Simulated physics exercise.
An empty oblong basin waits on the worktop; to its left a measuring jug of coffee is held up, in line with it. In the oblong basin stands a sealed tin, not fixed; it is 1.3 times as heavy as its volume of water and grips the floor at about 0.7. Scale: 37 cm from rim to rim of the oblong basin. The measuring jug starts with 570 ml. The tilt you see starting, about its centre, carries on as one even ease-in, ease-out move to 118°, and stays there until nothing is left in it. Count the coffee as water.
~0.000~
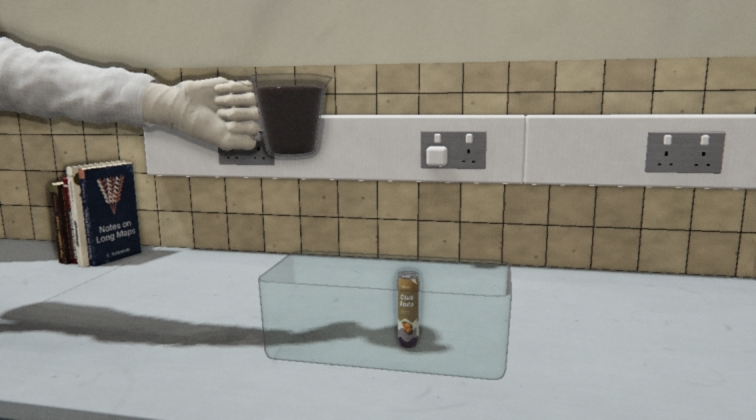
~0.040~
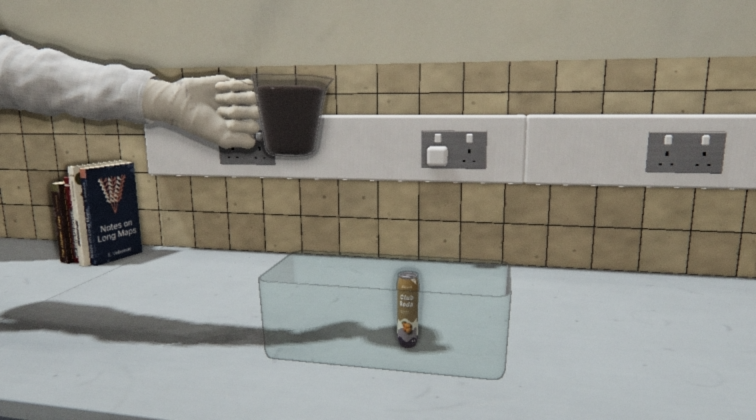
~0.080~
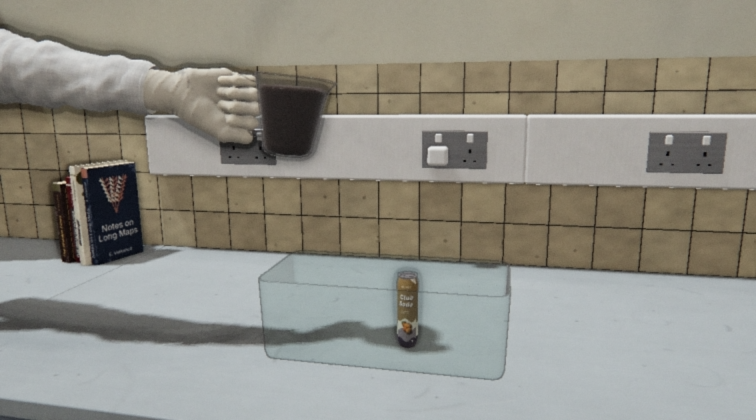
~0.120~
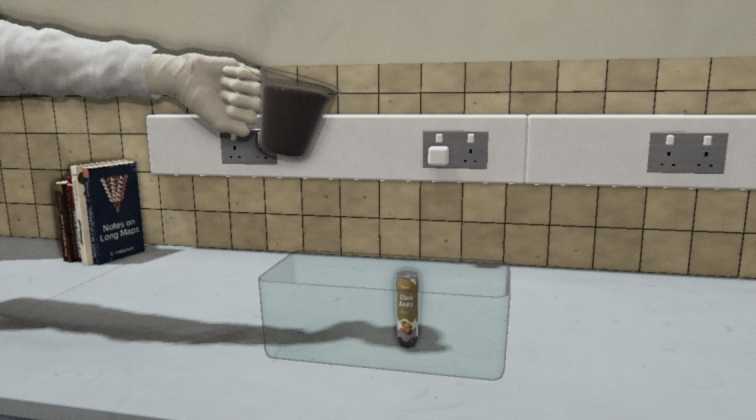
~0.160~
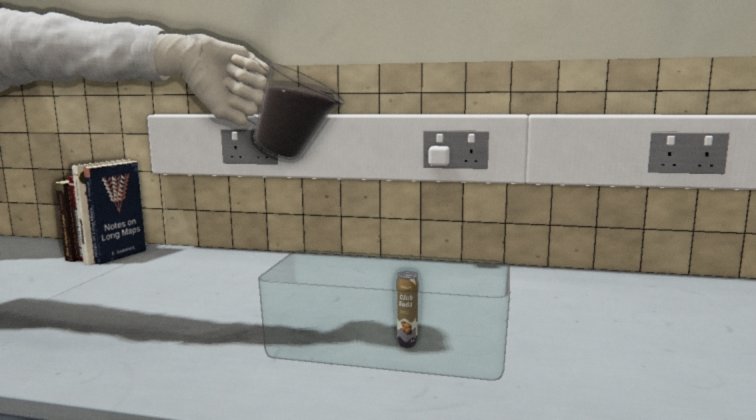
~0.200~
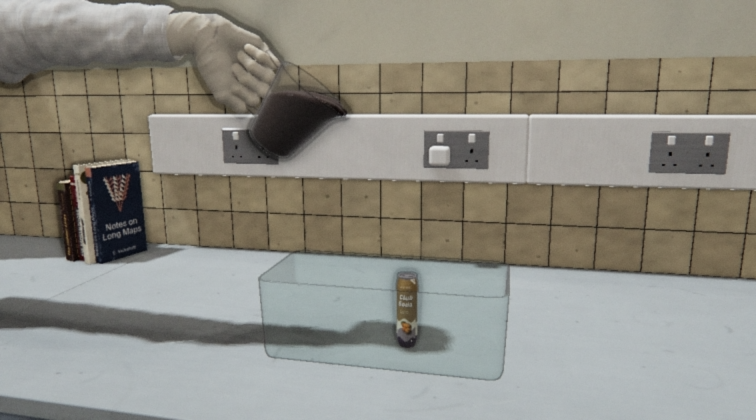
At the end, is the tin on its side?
The tin topples.
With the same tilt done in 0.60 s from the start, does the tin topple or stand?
The tin topples.
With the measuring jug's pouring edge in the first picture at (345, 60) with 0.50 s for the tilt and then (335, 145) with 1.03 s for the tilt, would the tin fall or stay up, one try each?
First it topples; then it keeps standing.
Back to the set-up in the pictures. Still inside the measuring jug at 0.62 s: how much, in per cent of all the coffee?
About 2 per cent.
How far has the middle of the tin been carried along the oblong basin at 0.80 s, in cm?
About 8 cm.
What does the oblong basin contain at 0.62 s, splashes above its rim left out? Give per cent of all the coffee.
Near 80 in a hundred.
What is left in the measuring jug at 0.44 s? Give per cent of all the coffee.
About 32 per cent.
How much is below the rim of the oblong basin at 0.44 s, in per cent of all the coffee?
Some 12 per cent.
Then, 0.44 s in, the tilt is 114° and 32 per cent is still to pour; the tin stands where it began.
Then, 0.62 s in, the tilt is 118° and 2 per cent is still to pour; the tin leans 8°.
Then, 0.80 s in, the tilt is 118° and 0 per cent is still to pour; the tin leans 58°.
Then, 1.00 s in, the tilt is 118° and 0 per cent is still to pour; the tin lies on its side.
Finally, the tin lies on its side.
